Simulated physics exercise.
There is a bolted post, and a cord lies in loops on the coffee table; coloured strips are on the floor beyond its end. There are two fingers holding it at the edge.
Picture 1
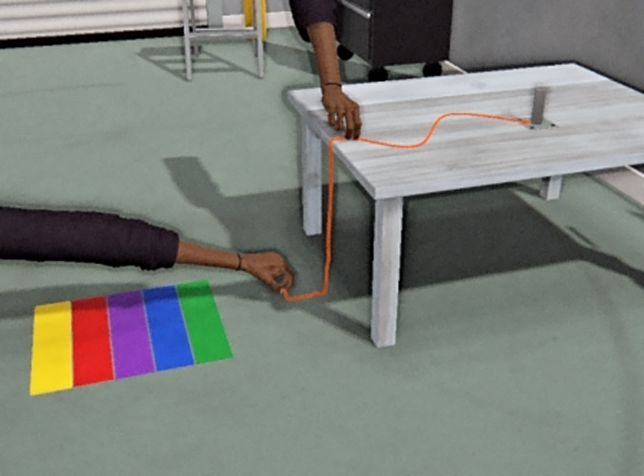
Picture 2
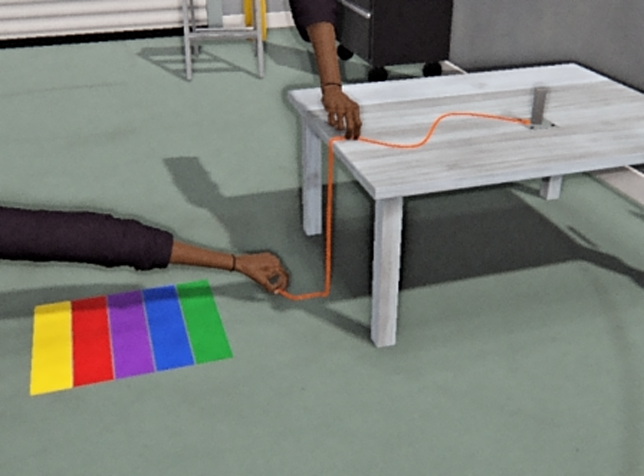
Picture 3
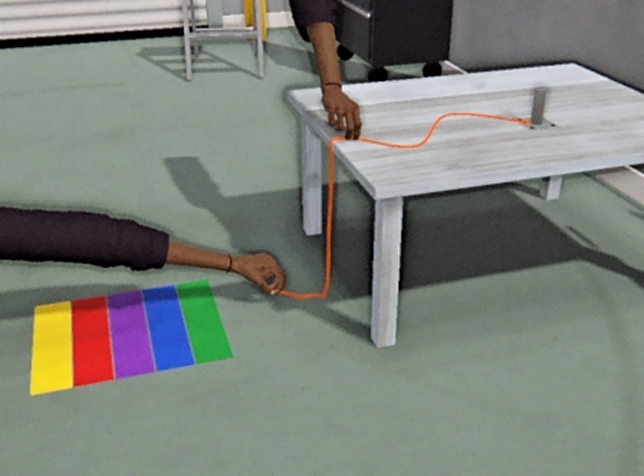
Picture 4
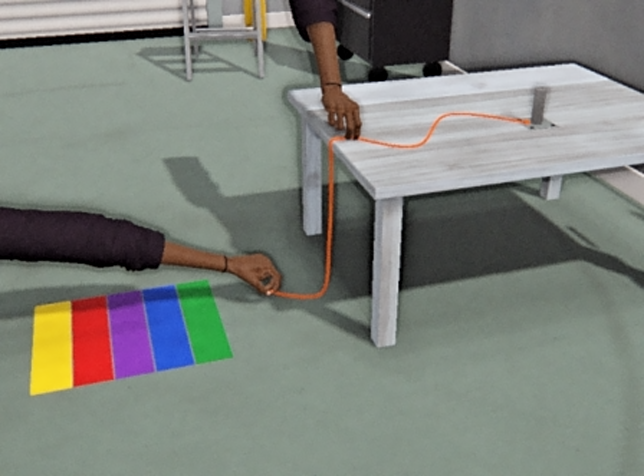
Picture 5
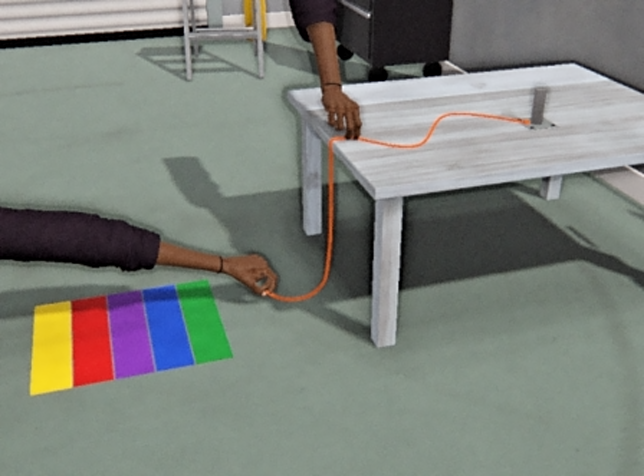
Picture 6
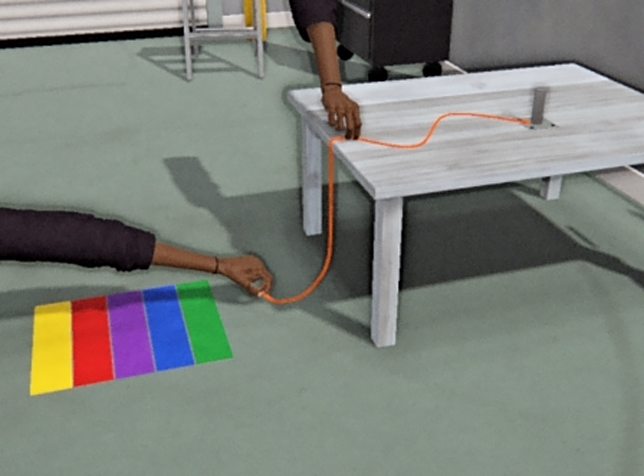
A hand near the floor slowly drew the end of an orange cord a little to the left, toward the coloured strips, while another hand held the cord at the table's edge.
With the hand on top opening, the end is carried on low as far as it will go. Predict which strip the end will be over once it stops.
I would say the red strip.
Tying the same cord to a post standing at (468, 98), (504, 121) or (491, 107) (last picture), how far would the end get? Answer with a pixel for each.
One per try, in order: (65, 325), (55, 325), (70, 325).
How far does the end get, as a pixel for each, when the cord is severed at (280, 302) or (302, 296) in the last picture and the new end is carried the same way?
The first cut gives (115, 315) and the second gives (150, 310).
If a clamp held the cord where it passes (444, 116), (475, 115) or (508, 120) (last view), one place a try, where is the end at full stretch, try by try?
It comes to rest around (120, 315), (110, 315) and (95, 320) respectively.
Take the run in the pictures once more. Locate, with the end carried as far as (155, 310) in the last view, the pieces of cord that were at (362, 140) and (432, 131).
Point 1 - (325, 175); point 2 - (395, 130).
Early on, end near (155, 310); over blue.
Midway, end near (112, 317); over purple.
At the end of the slack, end near (87, 322); over red. Over red.
